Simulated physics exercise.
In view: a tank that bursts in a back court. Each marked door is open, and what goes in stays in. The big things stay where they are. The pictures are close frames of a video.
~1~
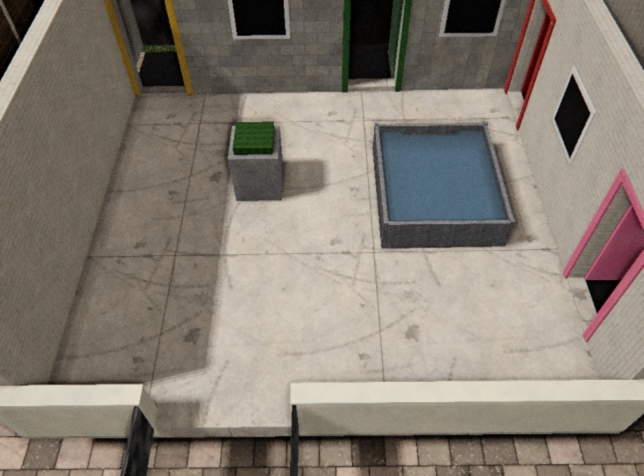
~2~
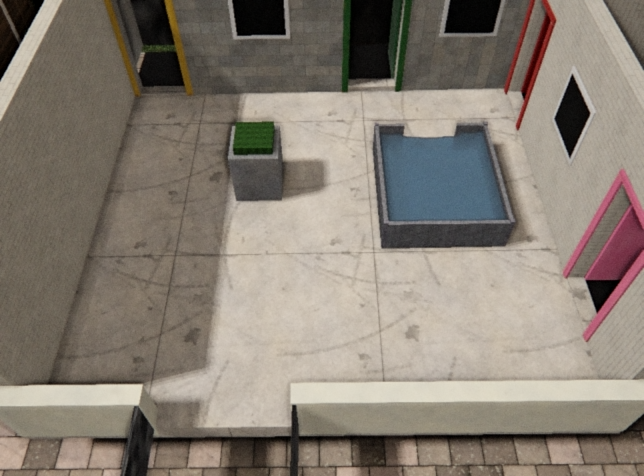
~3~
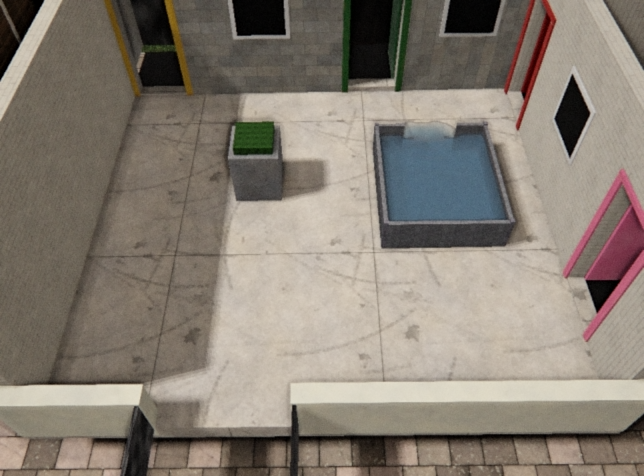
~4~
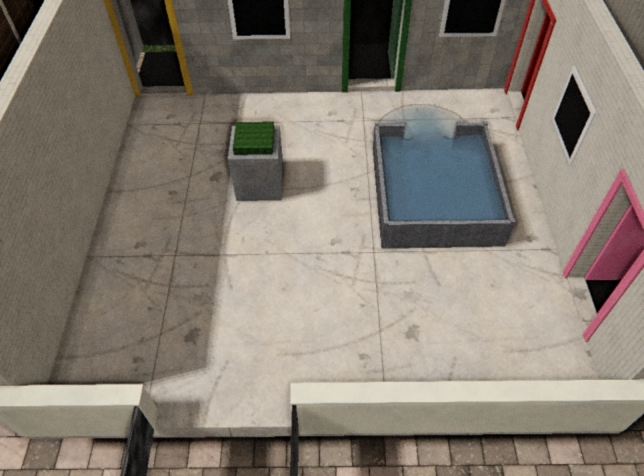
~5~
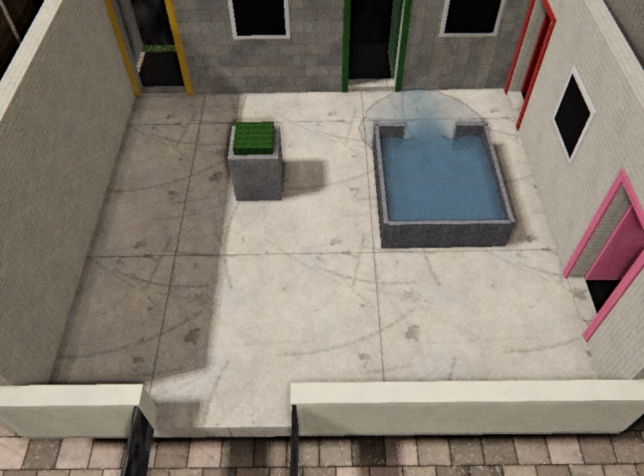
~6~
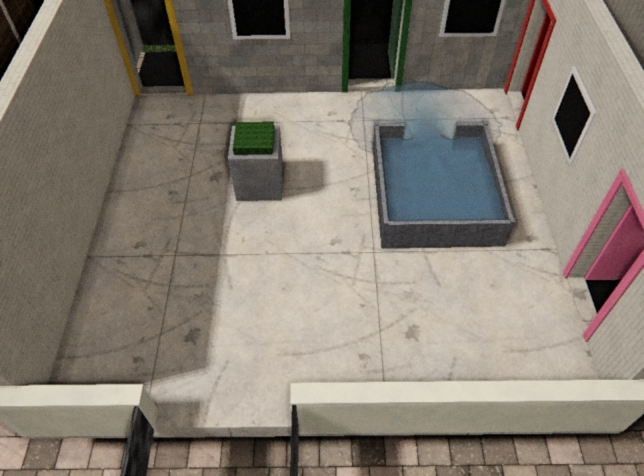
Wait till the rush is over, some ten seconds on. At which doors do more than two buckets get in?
The green door floods; the pink door holds within the limit; the yellow door floods; the red door floods.
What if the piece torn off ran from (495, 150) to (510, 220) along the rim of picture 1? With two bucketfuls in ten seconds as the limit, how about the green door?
Green door stays under.
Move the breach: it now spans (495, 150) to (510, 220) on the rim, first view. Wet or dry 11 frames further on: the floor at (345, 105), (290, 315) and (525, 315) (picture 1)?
One after the other: No water, clear, wet.
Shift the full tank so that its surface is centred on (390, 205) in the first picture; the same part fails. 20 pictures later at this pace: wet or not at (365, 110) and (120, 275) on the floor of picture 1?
As listed: Under water, dry.
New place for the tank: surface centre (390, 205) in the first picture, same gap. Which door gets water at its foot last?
That is the pink door.
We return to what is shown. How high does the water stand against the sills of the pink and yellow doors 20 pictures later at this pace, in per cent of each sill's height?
Near 0 and 90 in a hundred.
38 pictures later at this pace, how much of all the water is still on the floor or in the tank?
Roughly 86 per cent.
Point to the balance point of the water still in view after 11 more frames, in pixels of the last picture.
At about (425, 161).
A moment on, water covers 10 % of the floor; the green door under two buckets in, the pink door not reached, the yellow door not reached, the red door wet at the sill, nothing in.
Next, water covers 15 % of the floor; the green door over two buckets in, the pink door not reached, the yellow door not reached, the red door over two buckets in.
Then, water covers 30 % of the floor; the green door over two buckets in, the pink door not reached, the yellow door wet at the sill, nothing in, the red door far over two buckets in.
Later, water covers 45 % of the floor; the green door far over two buckets in, the pink door wet at the sill, nothing in, the yellow door under two buckets in, the red door far over two buckets in.
In the end, water covers 75 % of the floor; the green door far over two buckets in, the pink door wet at the sill, nothing in, the yellow door over two buckets in, the red door far over two buckets in.
